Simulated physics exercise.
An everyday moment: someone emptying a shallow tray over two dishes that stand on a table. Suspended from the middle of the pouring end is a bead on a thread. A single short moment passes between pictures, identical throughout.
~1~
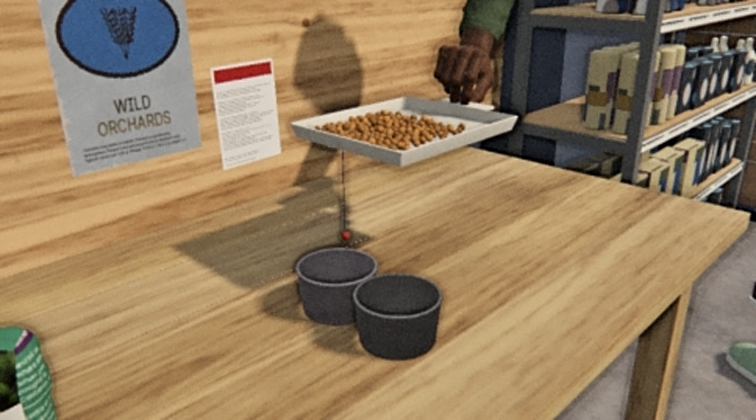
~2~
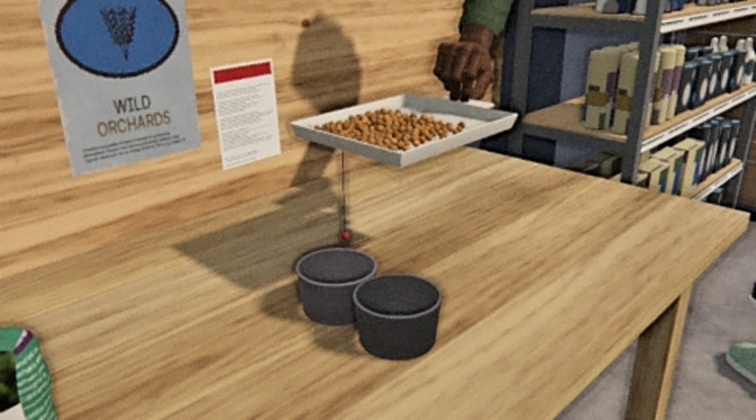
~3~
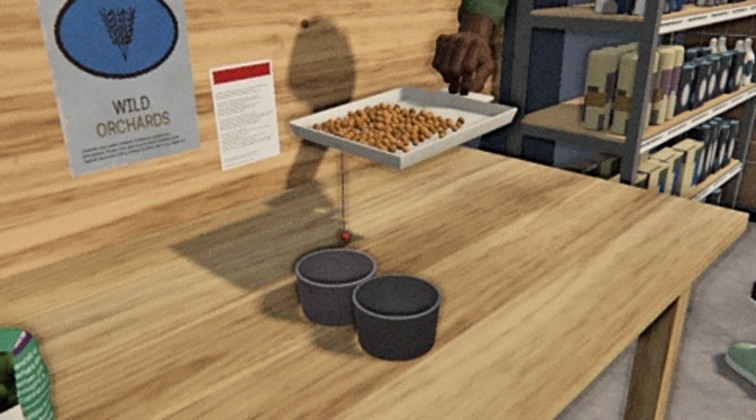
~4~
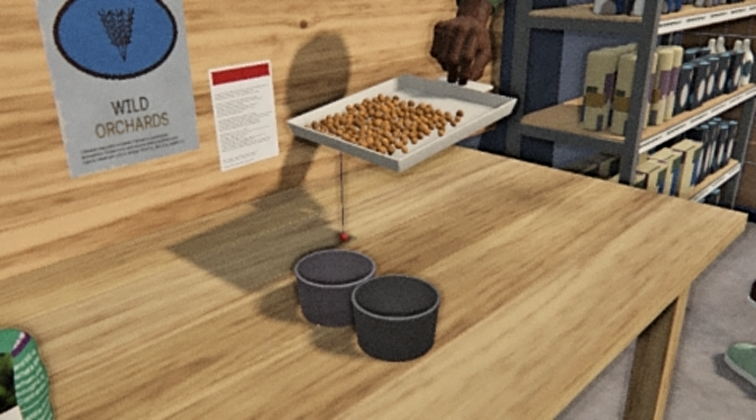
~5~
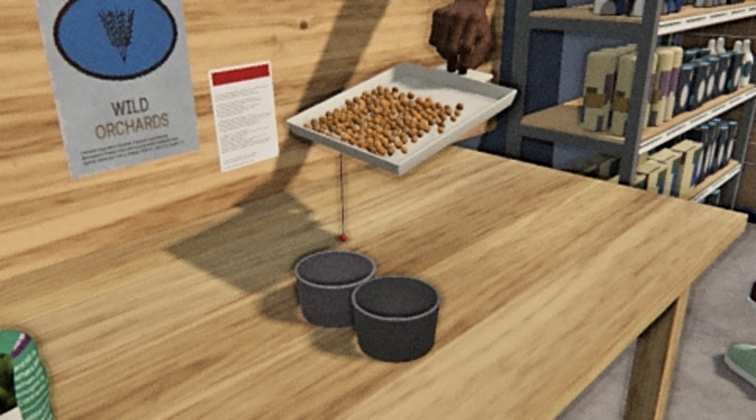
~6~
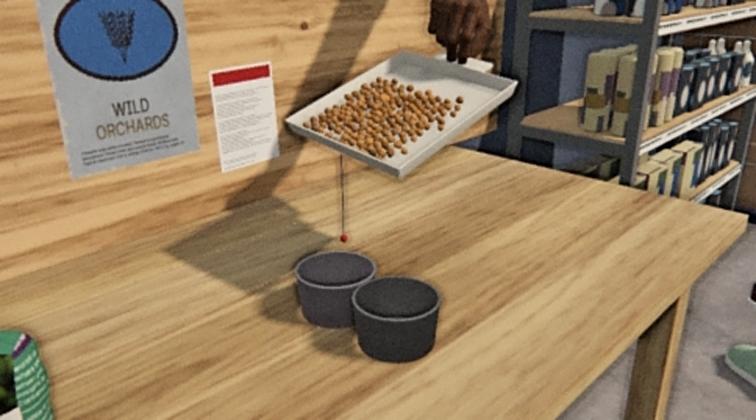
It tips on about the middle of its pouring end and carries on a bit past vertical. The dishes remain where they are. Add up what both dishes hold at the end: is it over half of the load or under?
It comes to over half.
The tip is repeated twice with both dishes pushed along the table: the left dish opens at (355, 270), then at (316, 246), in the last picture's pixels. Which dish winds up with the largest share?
Trial one goes to the left of the two, trial two to the right of the two.
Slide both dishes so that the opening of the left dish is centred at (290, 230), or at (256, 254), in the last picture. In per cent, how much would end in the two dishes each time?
0 %, then 20 %.
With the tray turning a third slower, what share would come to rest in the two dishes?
Roughly 70 percent.
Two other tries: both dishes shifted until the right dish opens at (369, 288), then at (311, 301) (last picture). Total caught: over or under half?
The first place gets the greater share, the second a lesser share.
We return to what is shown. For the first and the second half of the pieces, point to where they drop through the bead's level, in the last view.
Points: About (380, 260), then about (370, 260).
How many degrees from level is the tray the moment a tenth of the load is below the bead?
Approx. reading: About 100°.
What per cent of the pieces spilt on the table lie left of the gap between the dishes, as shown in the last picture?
Around 20 %.
Shortly afterwards, tray tipped steeply; all but a few on the tray; only a few in the air.
Next, tray tipped past a quarter turn; a little on the tray; near a quarter in the right dish; near a quarter in the left dish; a little outside both; near a third in the air.
Some moments later, tray tipped past a quarter turn; near a quarter in the right dish; near a third in the left dish; near a third outside both.
In the end, tray tipped past a quarter turn; near a quarter in the right dish; near a third in the left dish; near a third outside both.
